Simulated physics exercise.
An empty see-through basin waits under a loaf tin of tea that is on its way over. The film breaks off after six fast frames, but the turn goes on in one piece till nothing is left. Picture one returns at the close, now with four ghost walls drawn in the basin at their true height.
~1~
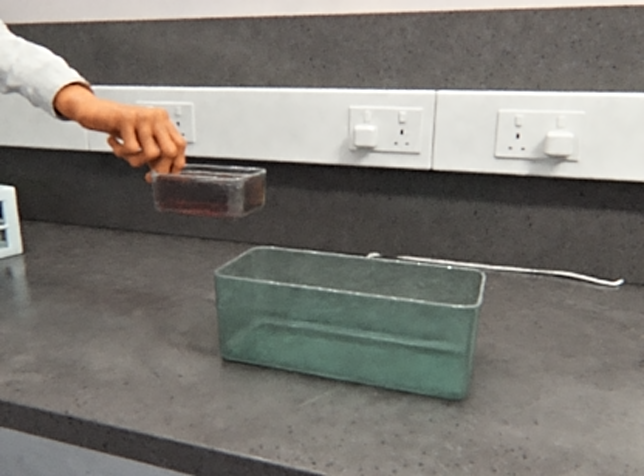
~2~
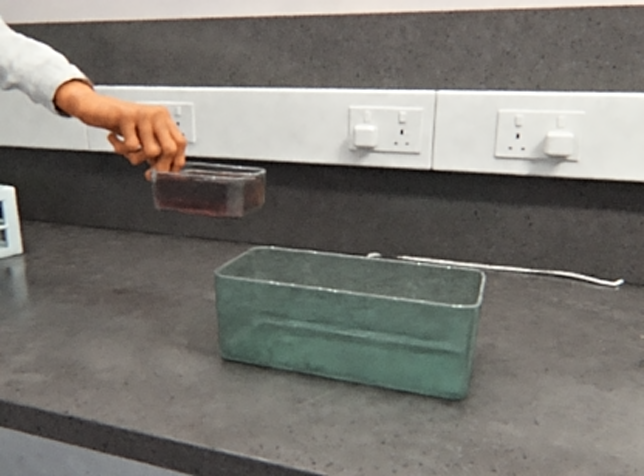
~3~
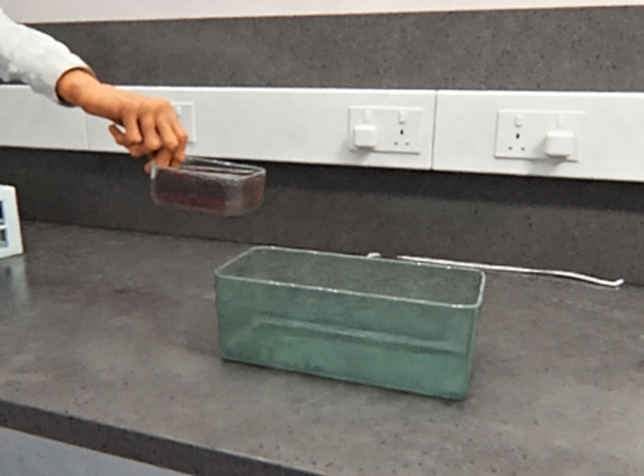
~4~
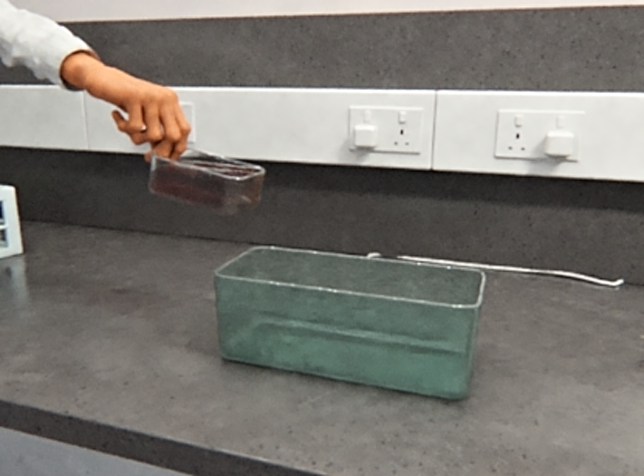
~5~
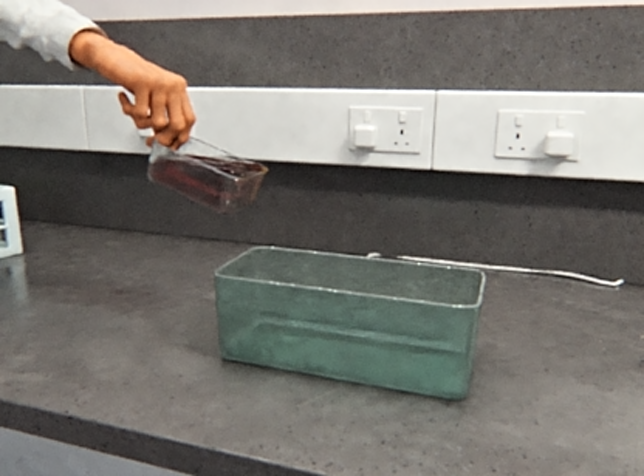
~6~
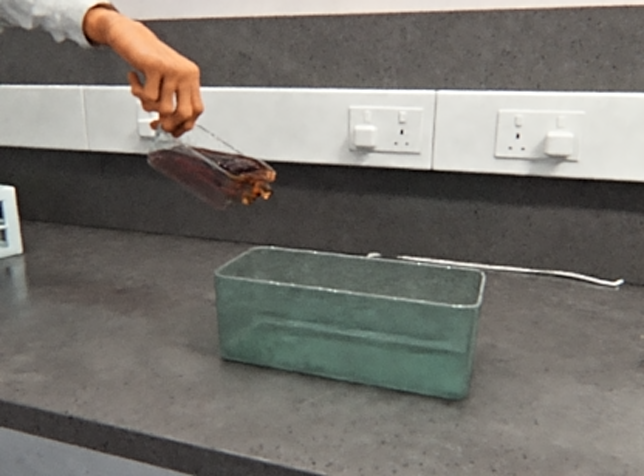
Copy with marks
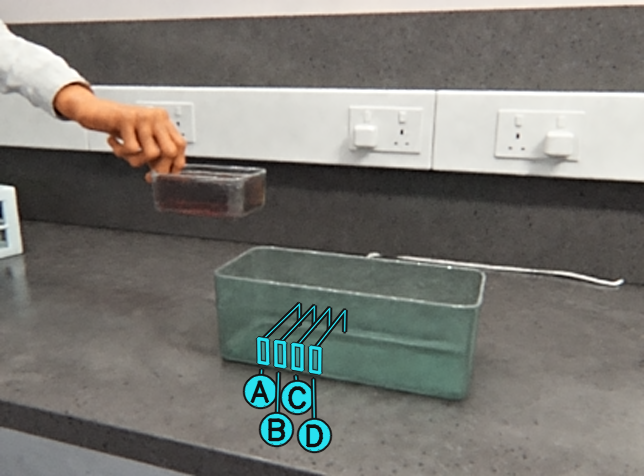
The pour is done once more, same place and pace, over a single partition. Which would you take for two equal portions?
D beats the others.
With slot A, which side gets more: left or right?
The right one.
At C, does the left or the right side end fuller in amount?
The right one.
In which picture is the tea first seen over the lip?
Picture 5.
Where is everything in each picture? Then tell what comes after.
In the first frame, upright, lip at (253, 174); basin from (222, 354) to (469, 397); nothing has left yet.
In the second frame, upright, lip at (253, 174); nothing has left yet.
In the third frame, tipped about 5°, lip at (253, 174); nothing has left yet.
In the fourth frame, tipped about 11°, lip at (253, 174); nothing has left yet.
In the fifth frame, tipped about 19°, lip at (253, 174); tea is over the lip, down to (253, 174).
In the sixth frame, tipped about 29°, lip at (253, 174); tea is over the lip, down to (259, 198).
On the marked copy, A at (261, 369); B at (278, 372); C at (295, 376); D at (313, 379).
For slot A, about 9 % ends left of the wall and 89 % right of it.
For slot B, about 17 % ends left of the wall and 81 % right of it.
For slot C, about 30 % ends left of the wall and 69 % right of it.
For slot D, about 49 % ends left of the wall and 50 % right of it.
